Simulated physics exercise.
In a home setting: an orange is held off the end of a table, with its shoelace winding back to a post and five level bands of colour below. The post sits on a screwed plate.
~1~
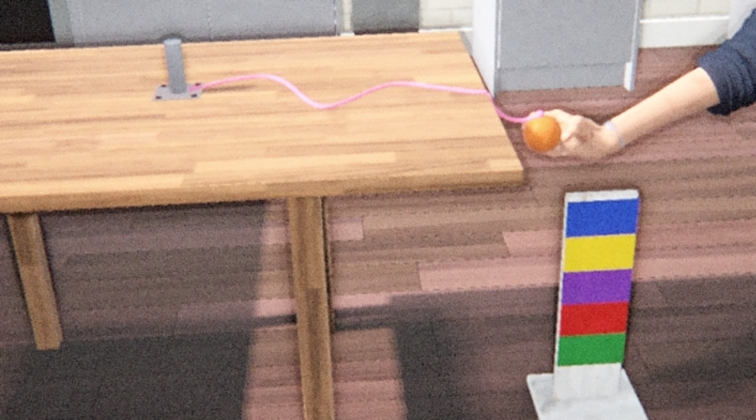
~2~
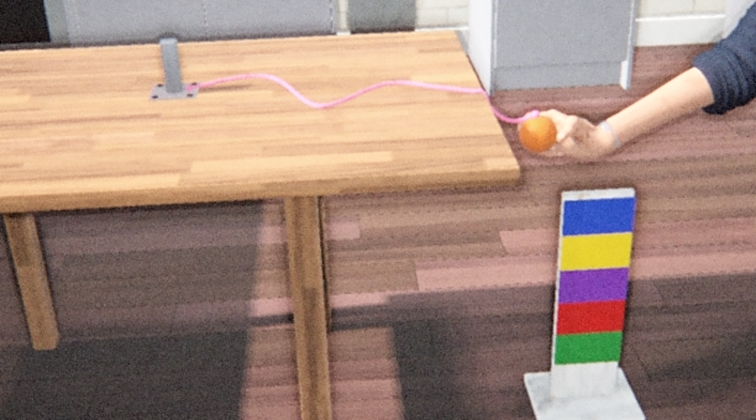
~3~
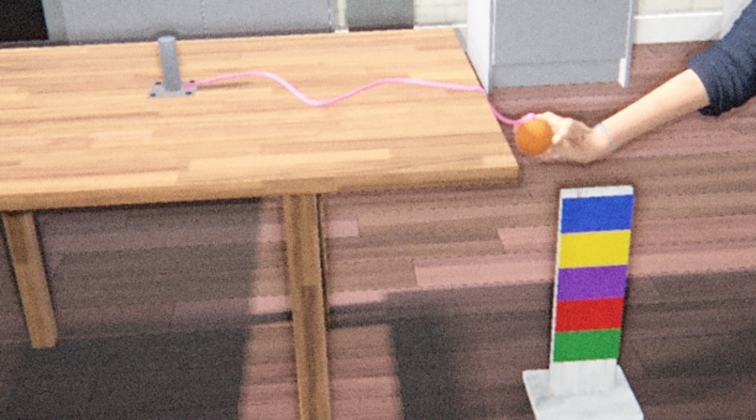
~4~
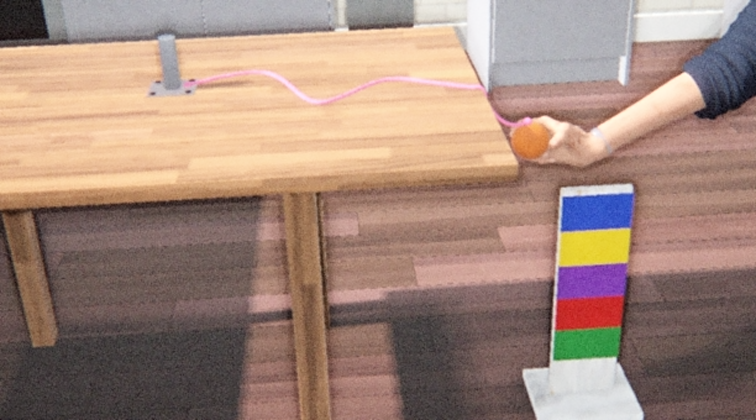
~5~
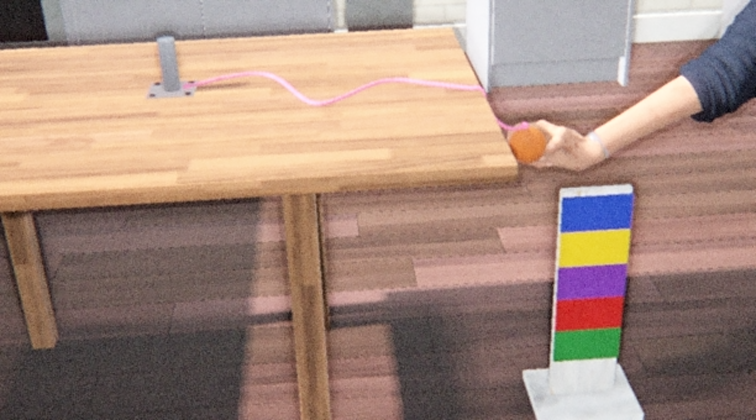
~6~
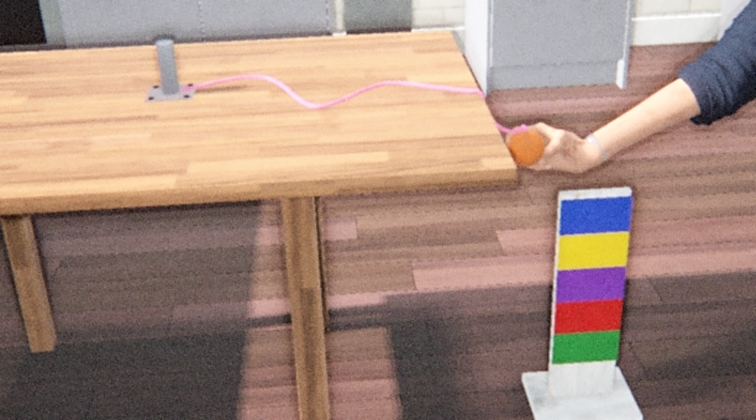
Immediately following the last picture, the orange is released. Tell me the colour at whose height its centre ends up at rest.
It ends up level with yellow.
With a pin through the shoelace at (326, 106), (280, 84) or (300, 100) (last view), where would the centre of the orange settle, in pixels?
It would sit near (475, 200) the first time, (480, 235) the second and (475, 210) the third.
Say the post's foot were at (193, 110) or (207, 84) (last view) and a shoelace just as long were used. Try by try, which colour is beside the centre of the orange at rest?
For the first spot, purple; for the second, purple.
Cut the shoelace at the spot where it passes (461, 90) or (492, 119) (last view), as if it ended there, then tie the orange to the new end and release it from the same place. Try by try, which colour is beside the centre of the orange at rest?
Per try - 1: None, it hangs higher; 2: Blue.
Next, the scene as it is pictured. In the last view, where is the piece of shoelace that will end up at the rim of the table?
About (389, 84).
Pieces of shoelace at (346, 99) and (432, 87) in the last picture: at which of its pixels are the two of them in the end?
(418, 88) and (480, 133), roughly.
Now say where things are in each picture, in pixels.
In the first picture, orange (543, 133); blue (603, 219); yellow (600, 254); purple (597, 288); red (594, 320); green (592, 351).
In the second picture, orange (539, 134); shoelace through (226, 80) (286, 85) (322, 106) (386, 84) (461, 90).
In the third picture, orange (534, 137).
In the fourth picture, orange (530, 141); shoelace through (224, 77) (284, 81) (320, 103) (384, 81) (459, 86).
In the fifth picture, orange (528, 145).
In the sixth picture, orange (526, 148); shoelace through (223, 81) (282, 86) (319, 107) (382, 85) (457, 90).
Soon after, orange near (451, 252); level with yellow.
Then, orange near (496, 253); level with yellow.
At rest, orange near (484, 254); level with yellow. Its centre hangs level with the yellow band.
